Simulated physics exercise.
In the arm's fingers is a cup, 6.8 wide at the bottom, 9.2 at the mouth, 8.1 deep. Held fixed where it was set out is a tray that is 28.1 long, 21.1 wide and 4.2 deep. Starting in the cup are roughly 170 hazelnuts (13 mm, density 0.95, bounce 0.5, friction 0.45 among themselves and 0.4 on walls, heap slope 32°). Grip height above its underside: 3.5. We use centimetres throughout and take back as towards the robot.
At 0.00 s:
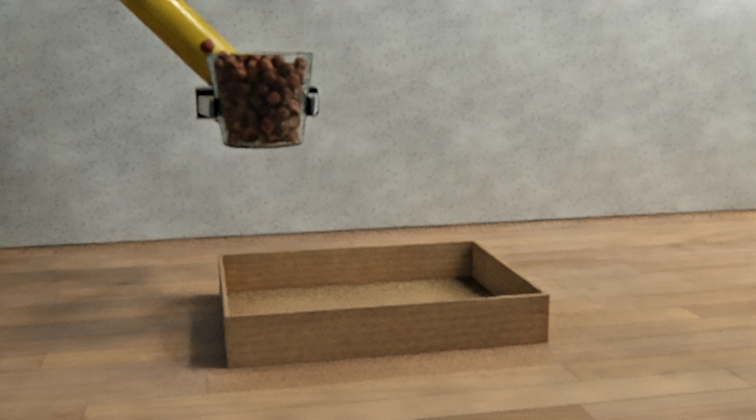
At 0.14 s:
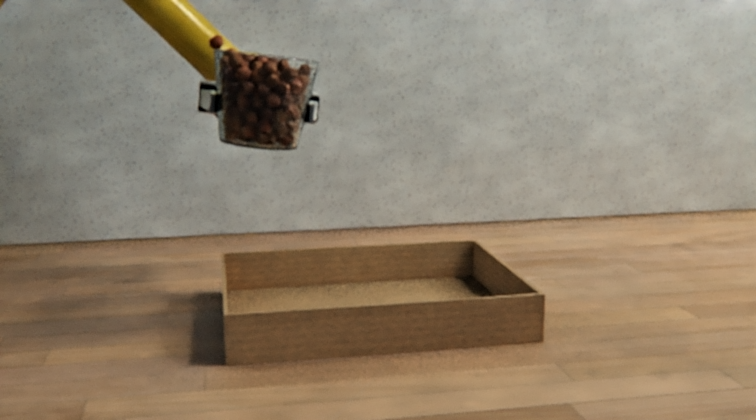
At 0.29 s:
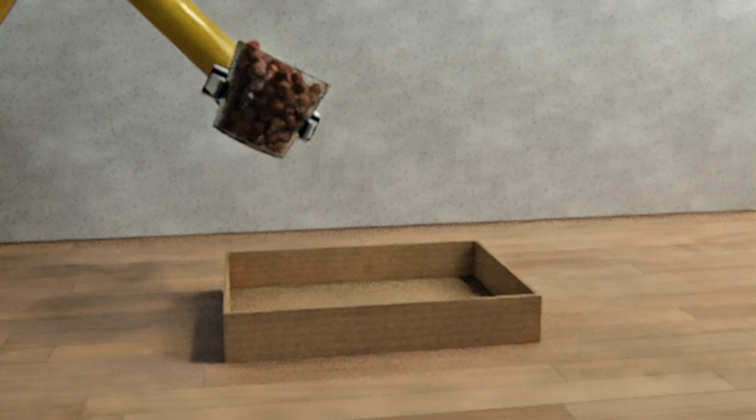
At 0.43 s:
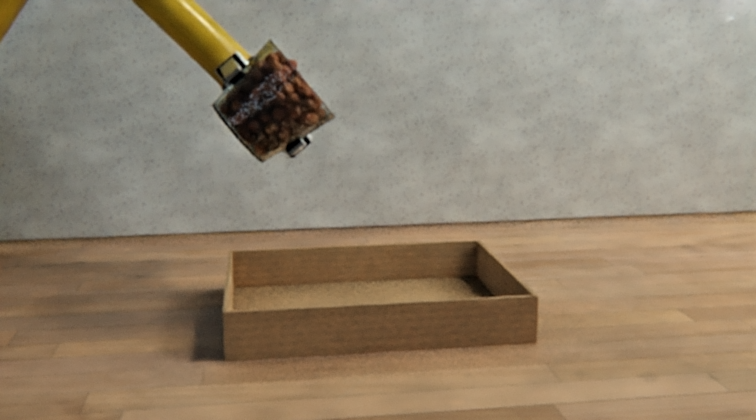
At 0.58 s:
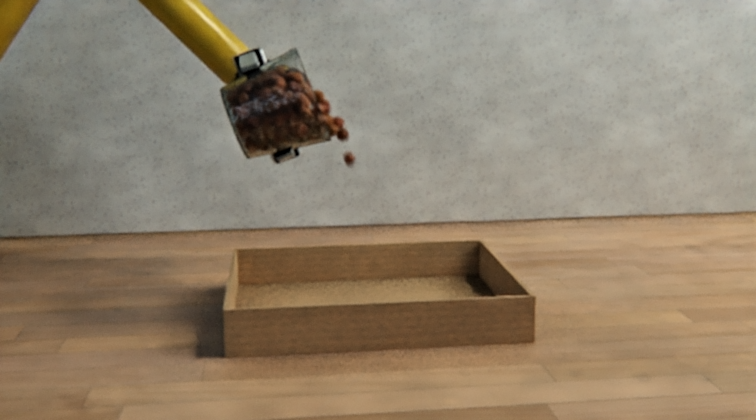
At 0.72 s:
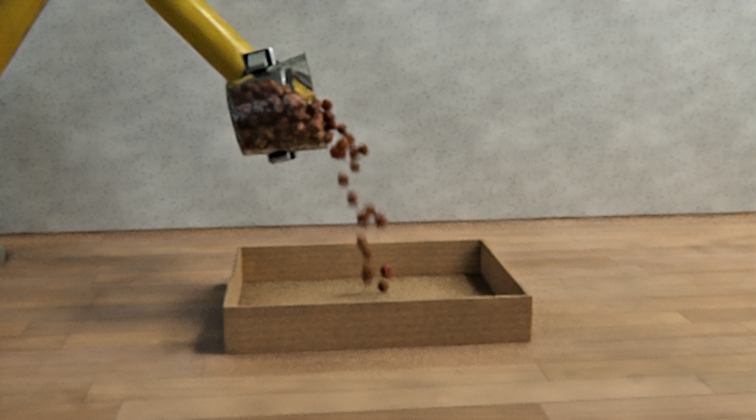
We see a yellow robotic arm holding a clear cup full of small brown nuts above a shallow wooden tray; it tilts the cup steadily to the right, and nuts tumble over the rim, some dropping into the tray.
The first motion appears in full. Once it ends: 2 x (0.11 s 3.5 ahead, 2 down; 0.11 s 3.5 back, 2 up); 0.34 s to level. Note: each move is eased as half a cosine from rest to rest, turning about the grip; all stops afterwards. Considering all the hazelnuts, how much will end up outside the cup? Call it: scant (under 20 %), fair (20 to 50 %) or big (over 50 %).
Big; over 50 %.
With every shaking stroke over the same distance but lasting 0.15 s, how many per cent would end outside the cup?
60 %.
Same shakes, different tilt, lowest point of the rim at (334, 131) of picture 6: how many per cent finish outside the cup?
40 percent or so.
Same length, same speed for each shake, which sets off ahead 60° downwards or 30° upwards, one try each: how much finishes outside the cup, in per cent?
Estimates, in order: 45 % then 90 %.
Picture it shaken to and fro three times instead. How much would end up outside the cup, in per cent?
Expected share: About 75 %.
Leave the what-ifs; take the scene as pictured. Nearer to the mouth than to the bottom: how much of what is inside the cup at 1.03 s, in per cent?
Close to 50 in a hundred.
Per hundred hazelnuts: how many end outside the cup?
Roughly 70 percent.
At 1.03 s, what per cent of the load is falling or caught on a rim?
About 8 per cent.
By 1.03 s, tilted 78° forward, highest piece 21 above the table; 89 in the cup, 65 in the tray, 14 in flight or on a rim.
By 1.34 s, tilted 34° forward, highest piece 24 above the table; 115 in the tray, 52 in the cup, 1 in flight or on a rim.
By 1.70 s, level, highest piece 22 above the table; 117 in the tray, 51 in the cup.
By 2.75 s, level, highest piece 22 above the table; 117 in the tray, 51 in the cup.
Final count, 117 in the tray, 51 in the cup. That is 70 % outside the cup.
